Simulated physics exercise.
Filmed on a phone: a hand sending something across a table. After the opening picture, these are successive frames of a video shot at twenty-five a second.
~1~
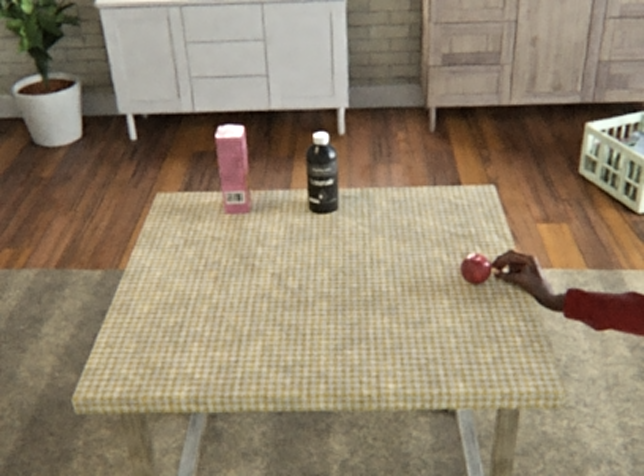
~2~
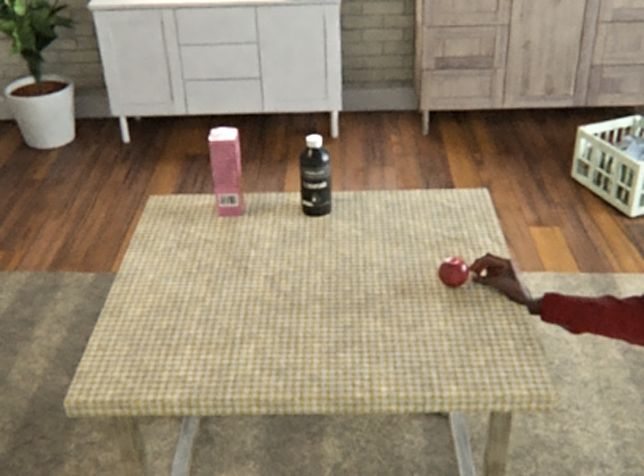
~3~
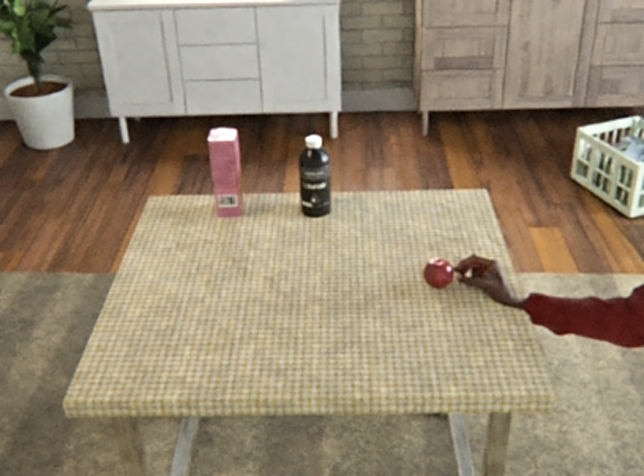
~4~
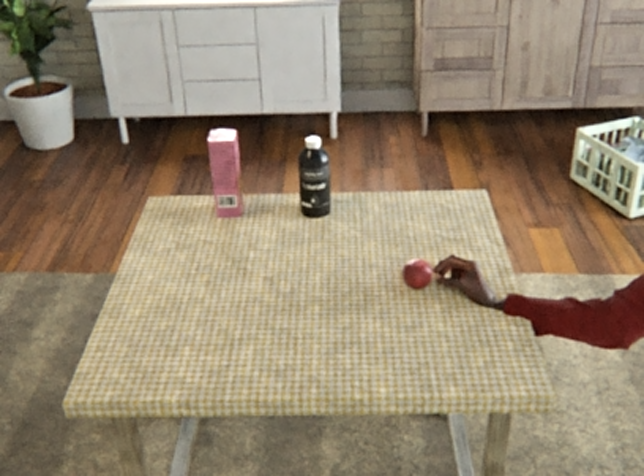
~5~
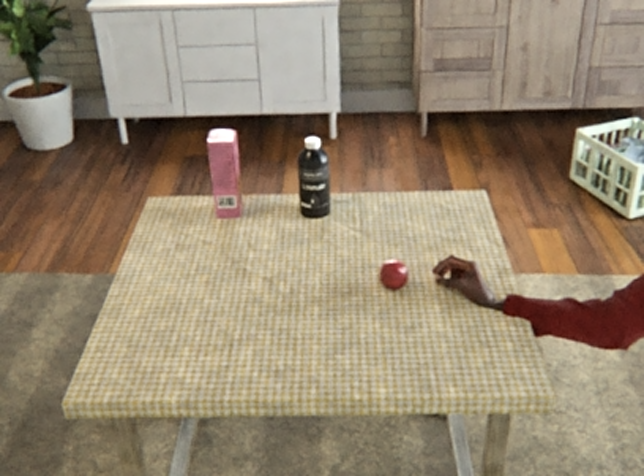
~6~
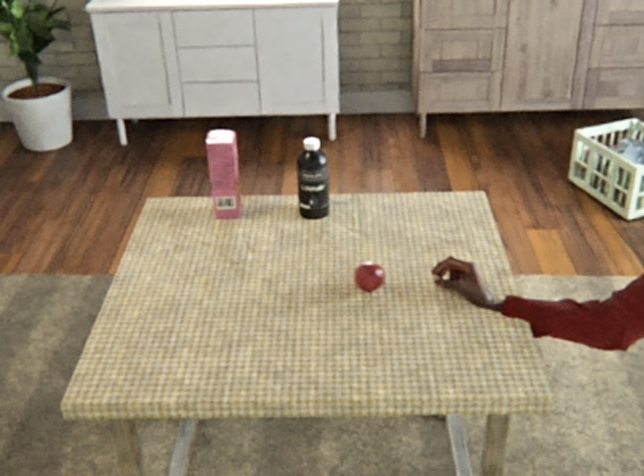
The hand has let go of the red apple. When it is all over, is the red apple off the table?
The red apple goes over the edge.
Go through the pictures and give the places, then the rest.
The first picture shows under the hand; red apple (476, 269).
The second picture shows under the hand; red apple (454, 272).
The third picture shows under the hand; red apple (438, 273).
The fourth picture shows red apple (418, 274).
The fifth picture shows red apple (393, 275) moved about its own width.
The sixth picture shows red apple (369, 276) moved about its own width.
Then, 0.30 s later than the last frame, red apple moved well along near (208, 279).
Then, 0.60 s later than the last frame, red apple now off the table.
Then, 0.90 s later than the last frame, things are still on the move.
When it is over, off the table, red apple.
